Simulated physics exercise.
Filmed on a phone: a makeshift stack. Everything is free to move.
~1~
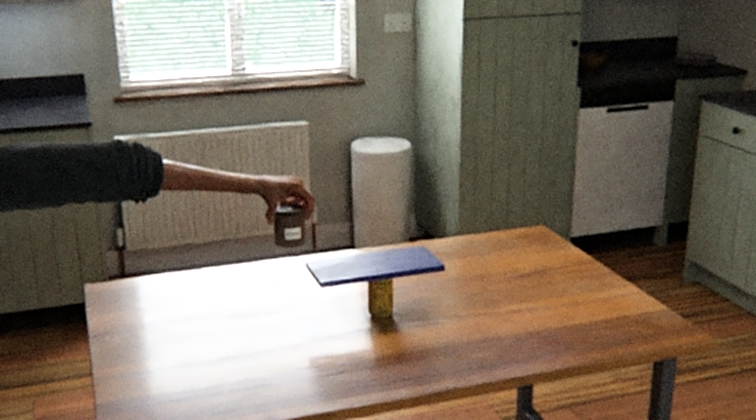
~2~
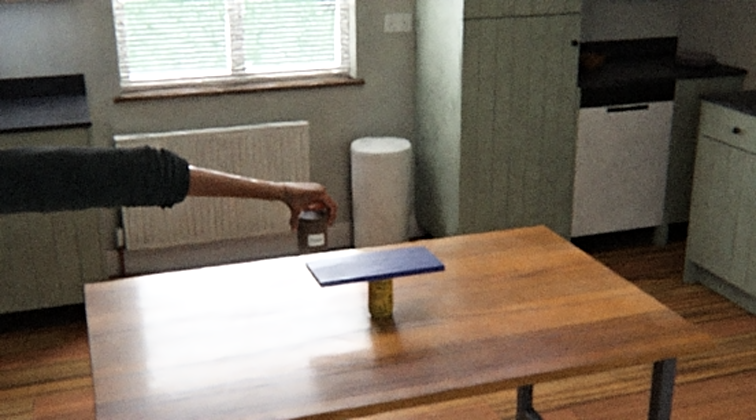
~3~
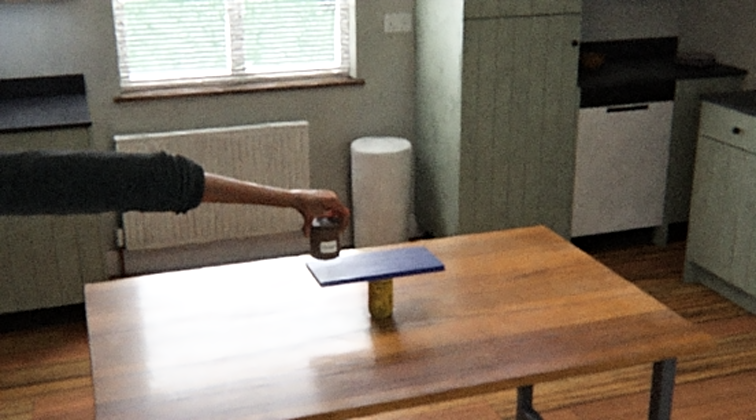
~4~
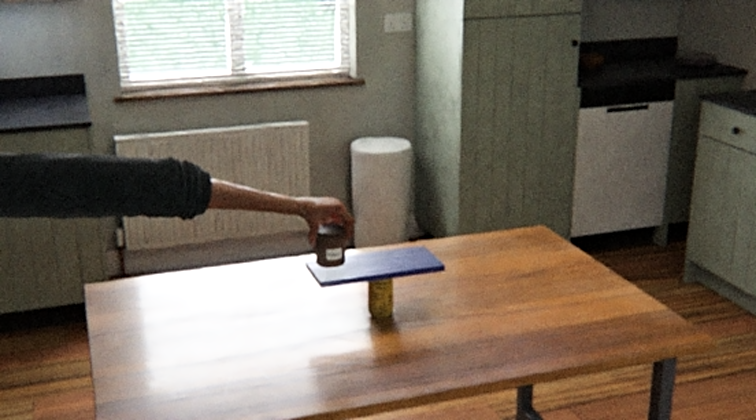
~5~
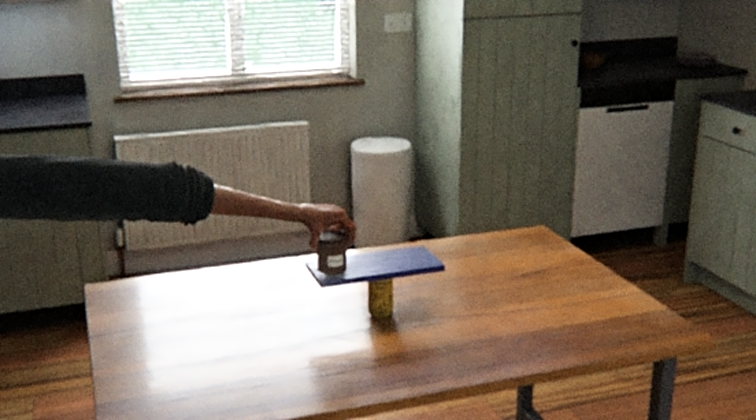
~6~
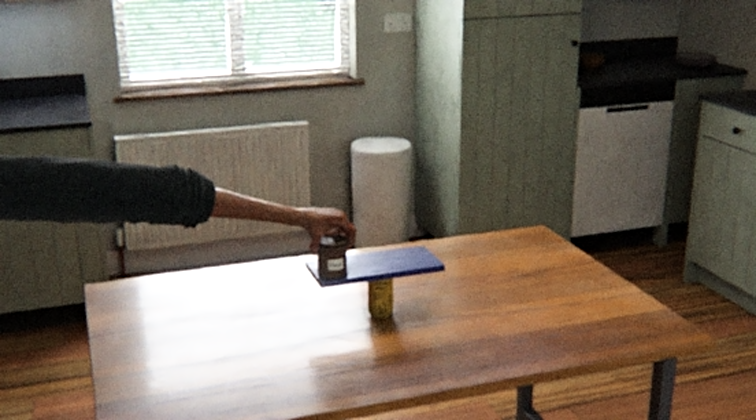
A hand at the end of a dark-sleeved arm reaches in from the left, holding a small brown jar above a wooden table in a kitchen, seen from slightly above by a still camera. A blue board rests on a yellow can on the table, with a window, radiator and green cupboards behind. The hand moves the jar rightward and lowers it onto the board's left end, keeping hold.
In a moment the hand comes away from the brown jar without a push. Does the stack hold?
In the end the stack loses its balance.
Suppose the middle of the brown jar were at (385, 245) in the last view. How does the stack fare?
Then it keeps its balance.
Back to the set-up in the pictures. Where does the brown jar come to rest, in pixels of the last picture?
At about (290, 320).
Then, 0.50 s on from there, brown jar now fallen; blue board turned 56° from how it was put.
Then, 0.60 s on from there, blue board turned 54° from how it was put.
In the end, fallen, brown jar; toppled in the stack, blue board; yellow can unmoved. At the end, from the last picture's camera, brown jar near (290, 320). The stack comes apart.
